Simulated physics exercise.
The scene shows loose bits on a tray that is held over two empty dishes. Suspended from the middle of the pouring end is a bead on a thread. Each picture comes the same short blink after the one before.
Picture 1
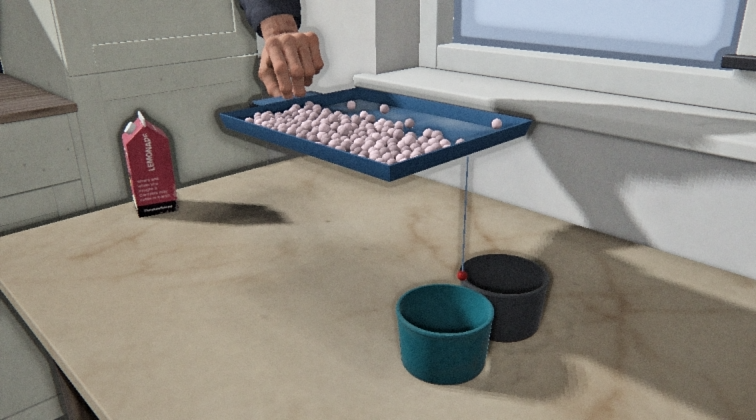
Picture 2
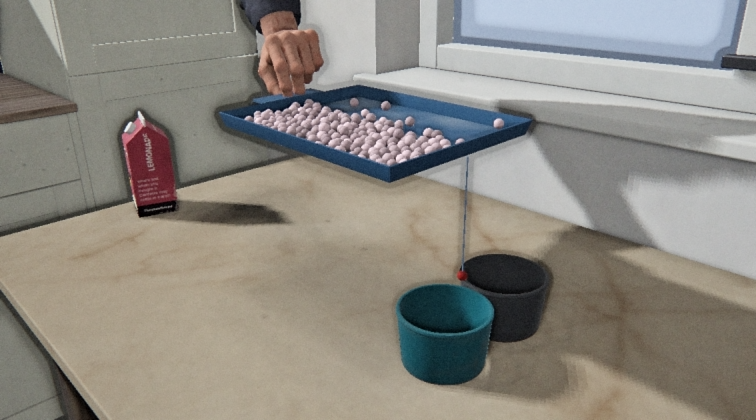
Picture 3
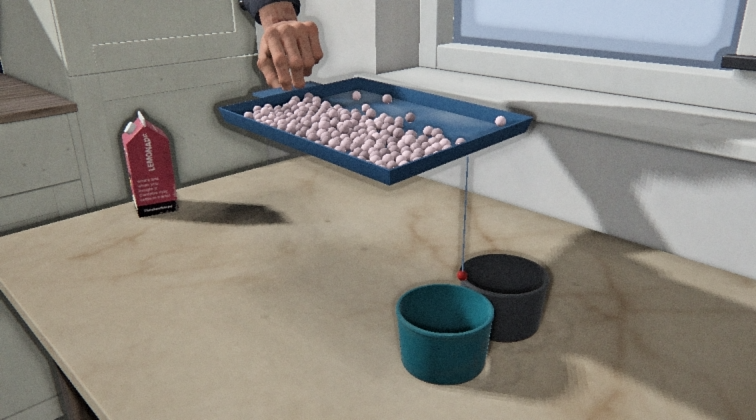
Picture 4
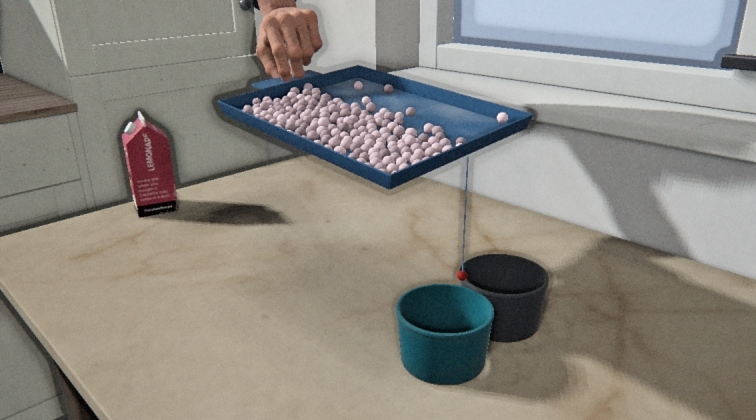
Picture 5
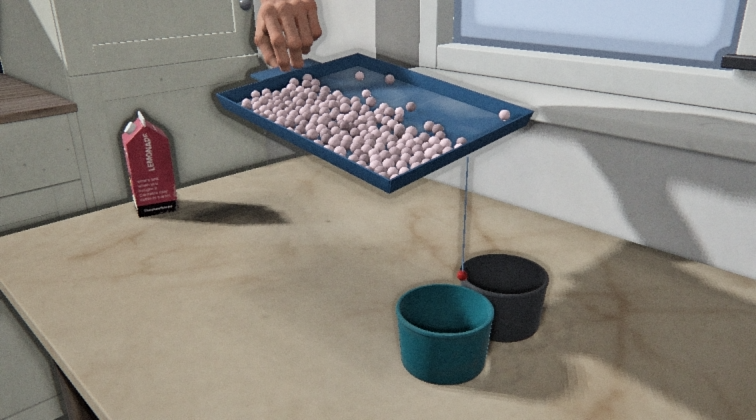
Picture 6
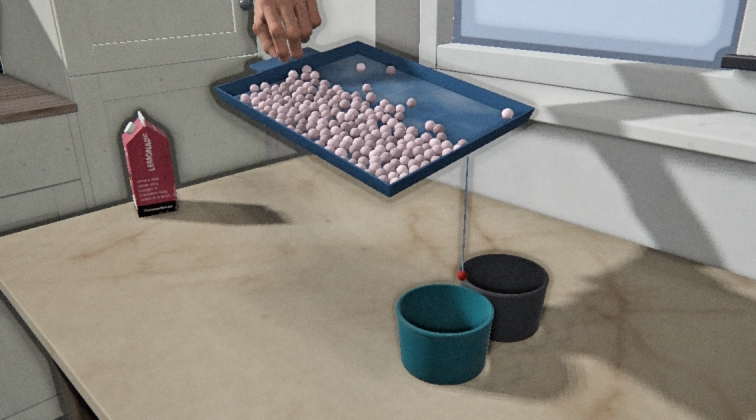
A hand at the upper left slowly raises the back of a blue tray, its near left corner dipping slightly, while the pale pink beads on it shift a little and the camera stays still. The setting is a kitchen counter beside a window, seen from slightly above. A red carton stands left, and a red bead hangs on a thread near the teal and dark grey dishes, both empty.
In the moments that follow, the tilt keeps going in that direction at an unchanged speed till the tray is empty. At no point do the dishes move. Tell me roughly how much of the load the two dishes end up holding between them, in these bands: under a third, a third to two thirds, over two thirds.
Between them they hold under a third of it.
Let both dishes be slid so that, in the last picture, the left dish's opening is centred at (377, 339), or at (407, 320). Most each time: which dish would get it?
Result 1: The left-hand one; result 2: The left-hand one.
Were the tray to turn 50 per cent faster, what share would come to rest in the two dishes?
Near 10 in a hundred.
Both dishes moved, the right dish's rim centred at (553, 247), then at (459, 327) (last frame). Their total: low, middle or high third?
Earlier place: Under a third. Later place: The middle third.
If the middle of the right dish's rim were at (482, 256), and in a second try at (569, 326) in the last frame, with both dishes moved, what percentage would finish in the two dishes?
In order: 0 percent and 0 percent.
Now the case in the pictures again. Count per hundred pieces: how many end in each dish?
Left dish 10 per cent; right dish 0 per cent.
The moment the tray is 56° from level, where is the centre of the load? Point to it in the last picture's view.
The load's middle is around (368, 148).
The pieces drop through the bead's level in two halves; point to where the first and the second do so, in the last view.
For the early half I get (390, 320), and for the late half (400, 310).
Just after the last frame, tray tipped steeply; almost all on the tray; about a tenth in the air.
A moment on, tray tipped right over; just a few on the tray; about a tenth in the left dish; the larger part outside both; about a tenth in the air.
Further on, tray tipped past a quarter turn; about a tenth in the left dish; the larger part outside both.
When it is over, tray tipped past a quarter turn; about a tenth in the left dish; not one in the right dish; the larger part outside both.
